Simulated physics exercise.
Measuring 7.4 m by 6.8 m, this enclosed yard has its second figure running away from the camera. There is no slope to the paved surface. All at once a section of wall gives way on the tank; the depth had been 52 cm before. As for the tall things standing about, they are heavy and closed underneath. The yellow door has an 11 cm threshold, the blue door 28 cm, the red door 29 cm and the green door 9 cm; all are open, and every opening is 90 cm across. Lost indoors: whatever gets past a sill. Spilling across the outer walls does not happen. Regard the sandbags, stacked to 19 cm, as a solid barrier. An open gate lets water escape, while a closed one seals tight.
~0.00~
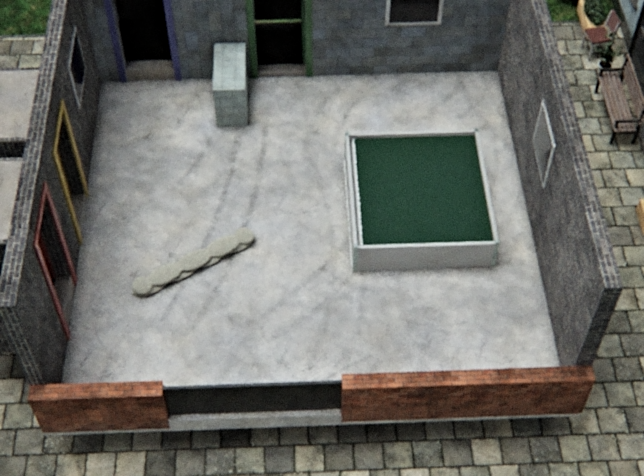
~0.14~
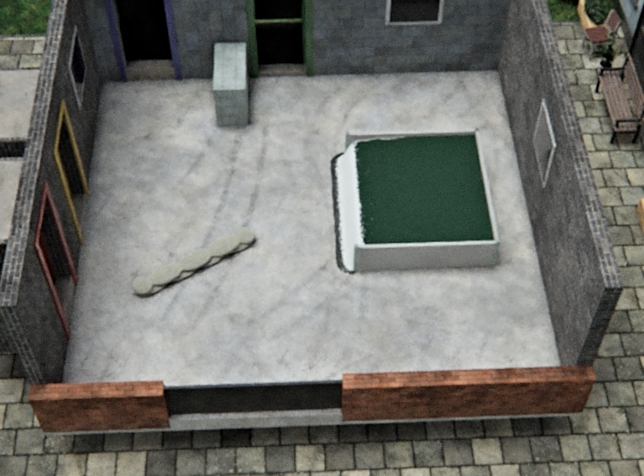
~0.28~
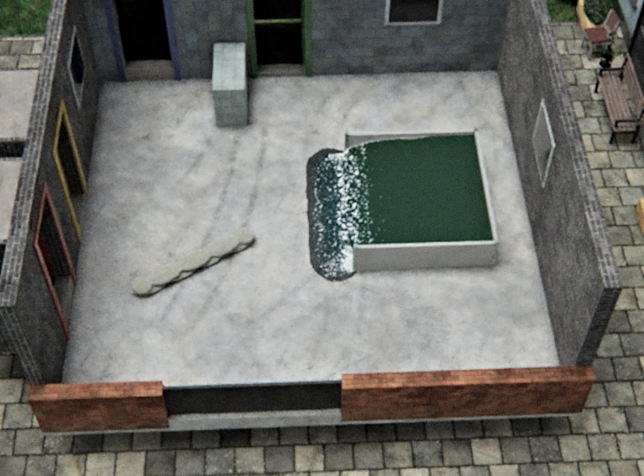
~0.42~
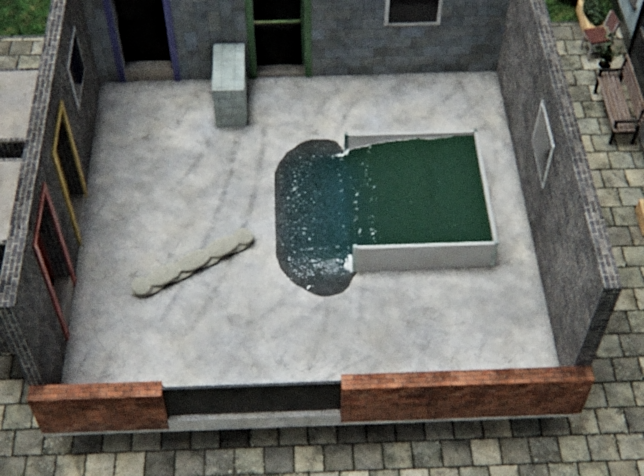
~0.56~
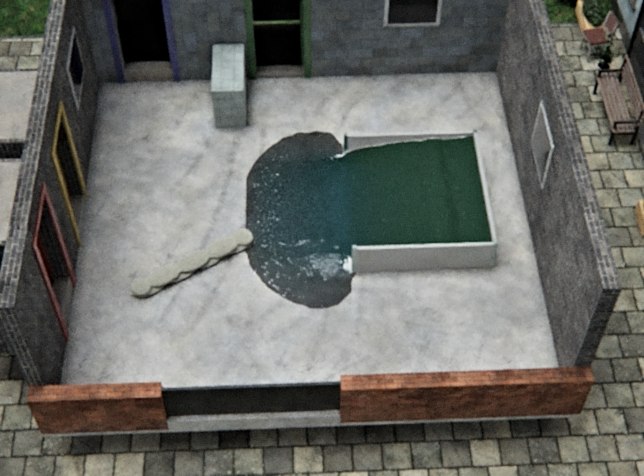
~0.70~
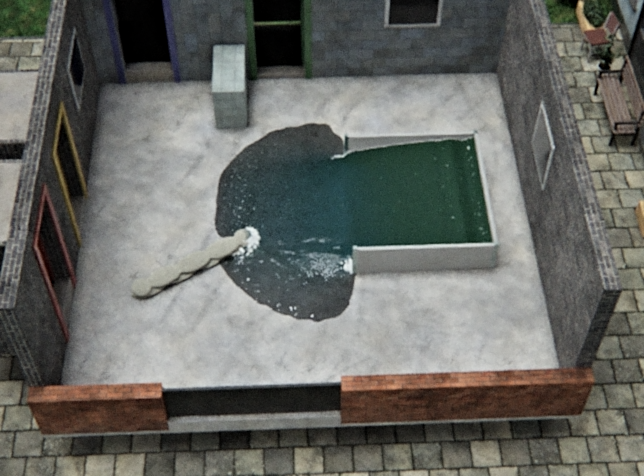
Dark green water bursts from the left side of a low white tank, first as a white, foamy strip, then as a dark, rounded pool widening leftward across the pale floor. The fixed, high view looks down into a grey-walled yard with purple-blue, green, yellow and red doorframes. The water reaches the pale sandbag row at left, splashing at its near end, while a grey block stands untouched behind.
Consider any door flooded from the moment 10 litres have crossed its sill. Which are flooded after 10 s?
The yellow door tops the limit; the blue door never tops the limit; the red door never tops the limit; the green door never tops the limit.
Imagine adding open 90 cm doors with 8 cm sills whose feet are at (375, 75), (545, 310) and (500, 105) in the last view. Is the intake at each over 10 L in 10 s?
The first one doesn't reach it, the second one doesn't reach it, and the third one doesn't reach it.
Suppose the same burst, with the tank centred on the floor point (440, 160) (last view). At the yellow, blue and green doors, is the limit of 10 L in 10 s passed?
Well, against that limit, at yellow it's too much, at blue it's within bounds, and at green it's too much.
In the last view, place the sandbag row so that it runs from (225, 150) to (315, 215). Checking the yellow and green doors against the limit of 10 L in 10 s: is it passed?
Note - yellow: Limit exceeded; green: Limit exceeded.
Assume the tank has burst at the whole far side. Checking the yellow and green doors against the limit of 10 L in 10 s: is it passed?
At yellow the amount is beneath the mark, while at green it is higher than the mark.
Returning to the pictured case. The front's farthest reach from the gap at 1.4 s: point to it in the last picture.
That lands around (97, 202) in the last picture.
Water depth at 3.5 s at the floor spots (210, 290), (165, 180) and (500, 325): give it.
First 7 cm, then 6 cm, then 0 cm.
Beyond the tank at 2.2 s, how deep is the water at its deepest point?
It tops out at some 27 cm.
After 1.4 s water covers 30 % of the floor and is deepest (26 cm) near (257, 239); yellow door not reached, blue door not reached, red door not reached, green door not reached.
After 2.2 s water covers 50 % of the floor and is deepest (27 cm) near (257, 239); yellow door 22 cm at the sill, 23 L in, blue door not reached, red door not reached, green door not reached.
After 3.5 s water covers 55 % of the floor and is deepest (34 cm) near (100, 90); yellow door 19 cm at the sill, 76 L in, blue door 16 cm at the sill, 0 L in, red door 11 cm at the sill, 0 L in, green door 7 cm at the sill, 1 L in.
After 6.0 s water covers 65 % of the floor and is deepest (19 cm) near (208, 87); yellow door 8 cm at the sill, 97 L in, blue door 12 cm at the sill, 0 L in, red door 13 cm at the sill, 0 L in, green door 4 cm at the sill, 2 L in.
After 10.0 s water covers 90 % of the floor and is deepest (12 cm) near (59, 411); yellow door 9 cm at the sill, 102 L in, blue door 6 cm at the sill, 0 L in, red door 7 cm at the sill, 0 L in, green door 6 cm at the sill, 2 L in.
